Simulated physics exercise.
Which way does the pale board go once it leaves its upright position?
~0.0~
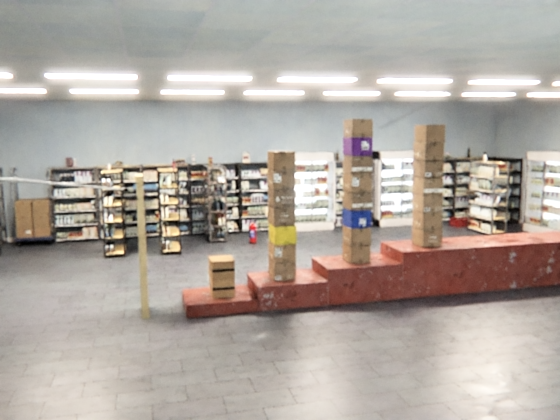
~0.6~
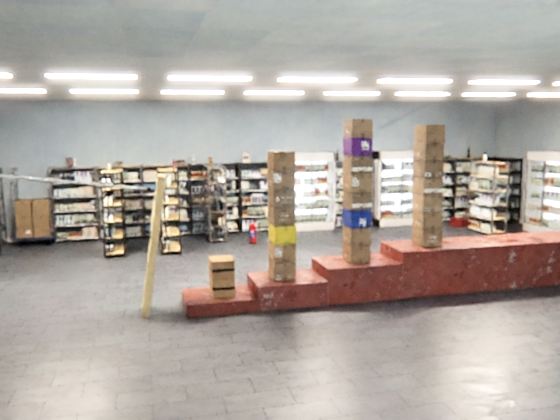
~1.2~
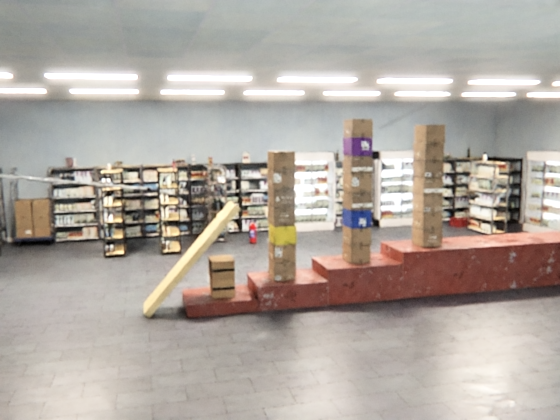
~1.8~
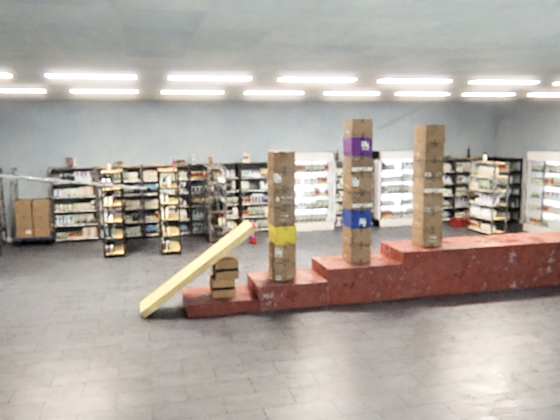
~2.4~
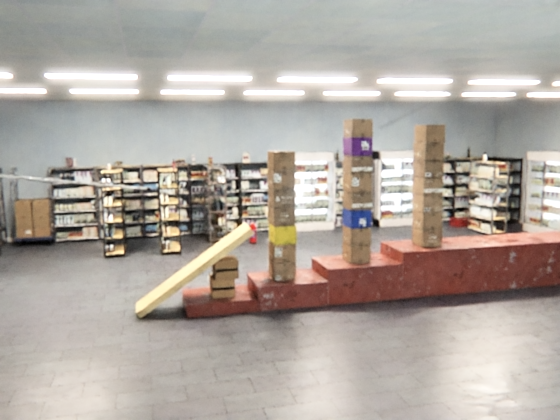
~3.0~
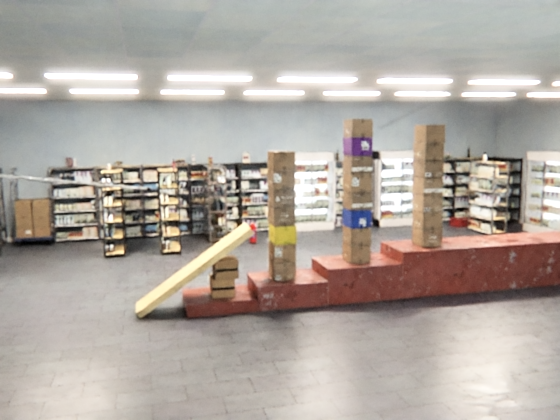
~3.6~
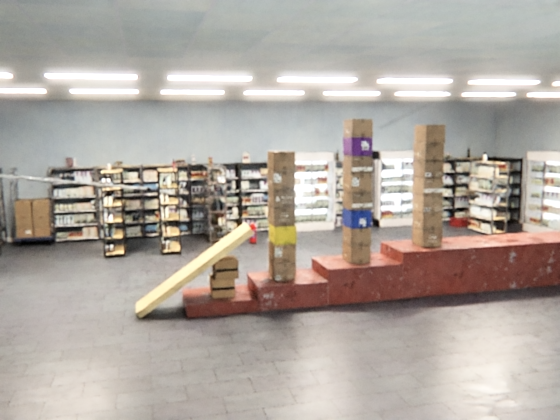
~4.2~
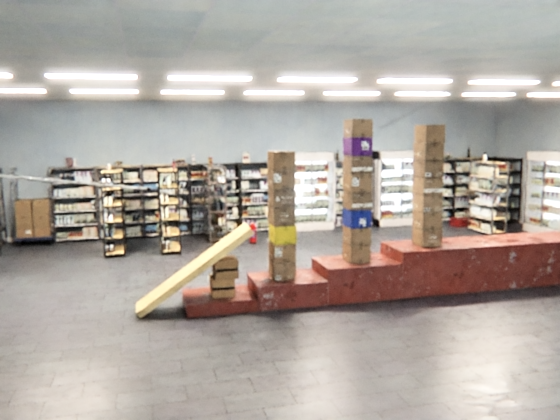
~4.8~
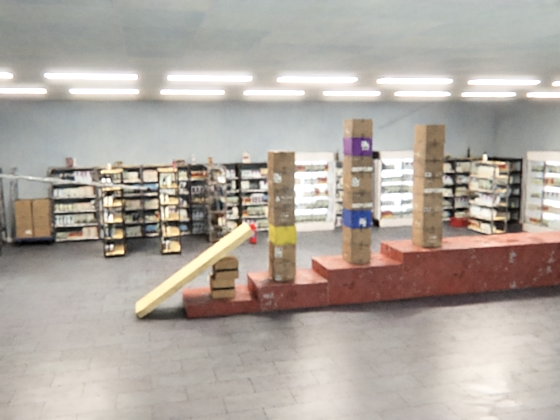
It tips over to the right, coming to lean on the short stack of cartons on the lowest step.
